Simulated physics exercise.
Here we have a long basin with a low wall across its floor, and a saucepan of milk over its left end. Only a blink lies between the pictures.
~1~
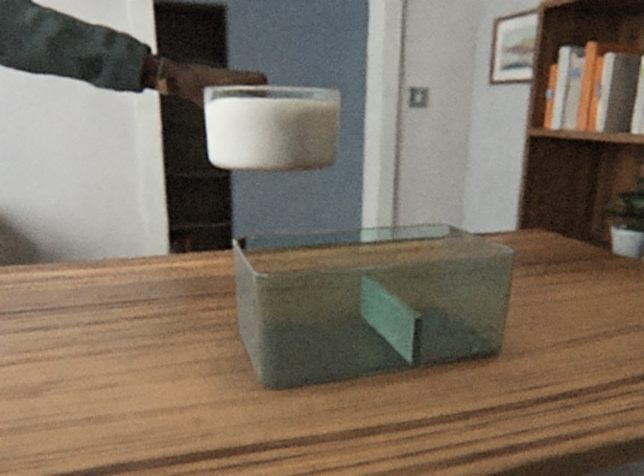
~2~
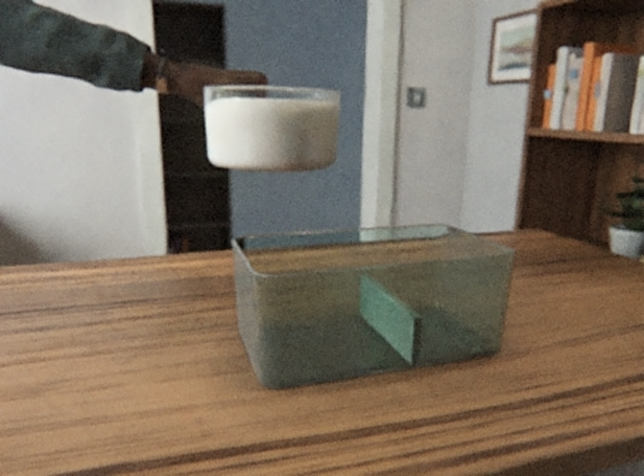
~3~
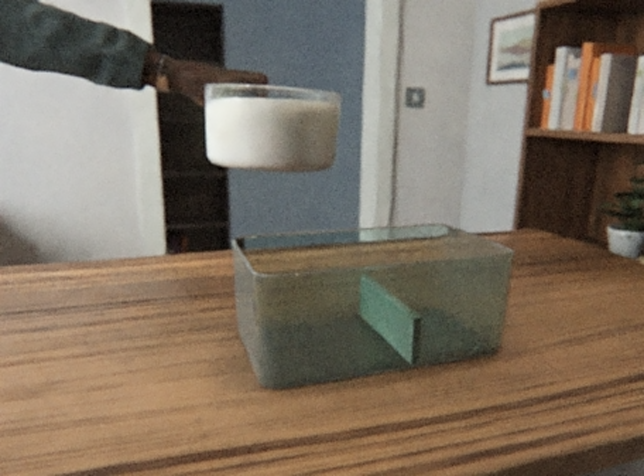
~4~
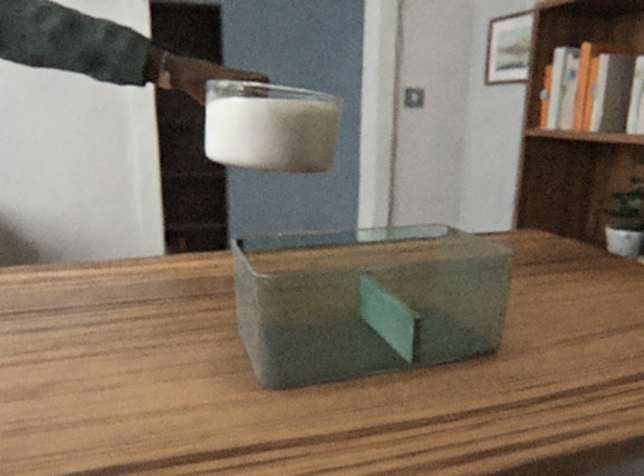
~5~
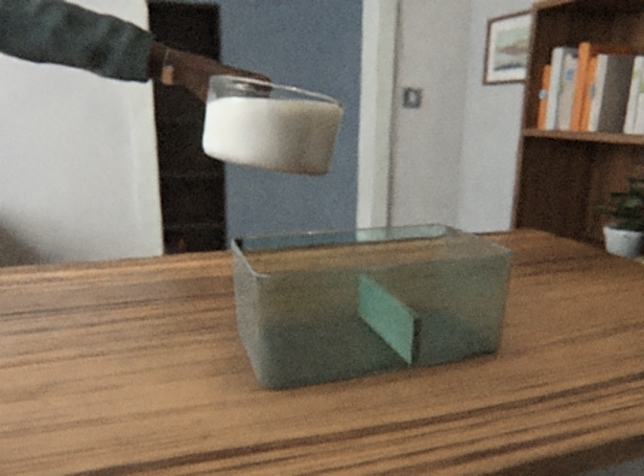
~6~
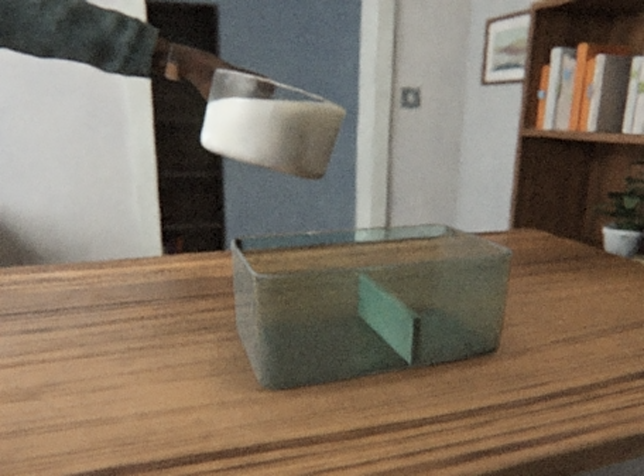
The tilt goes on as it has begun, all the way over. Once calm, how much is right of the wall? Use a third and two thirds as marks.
The share right of the wall is from a third to two thirds.
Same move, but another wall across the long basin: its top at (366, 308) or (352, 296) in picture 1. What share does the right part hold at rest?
In turn 70 and 80 in a hundred.
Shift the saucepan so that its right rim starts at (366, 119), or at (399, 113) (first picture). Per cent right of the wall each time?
First some 70, then 90 per cent.
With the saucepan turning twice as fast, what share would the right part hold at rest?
Close to 20 per cent.
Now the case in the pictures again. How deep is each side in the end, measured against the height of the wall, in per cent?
Left: 30 %. Right: 40 %.
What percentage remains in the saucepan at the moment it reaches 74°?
About 45 per cent.
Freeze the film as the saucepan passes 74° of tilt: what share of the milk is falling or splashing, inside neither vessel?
Roughly 35 in a hundred.
A moment on, the tilt is 74° and 47 per cent is still to pour, 6 is left of the wall and 13 right of it.
Next, the tilt is 106° and 7 per cent is still to pour, 40 is left of the wall and 46 right of it.
Then the tilt is 110° and 0 per cent is still to pour, 53 is left of the wall and 46 right of it.
Later the tilt is 110° and 0 per cent is still to pour, 53 is left of the wall and 46 right of it.
Finally, 53 per cent lies left of the wall, 46 right of it and 1 outside.
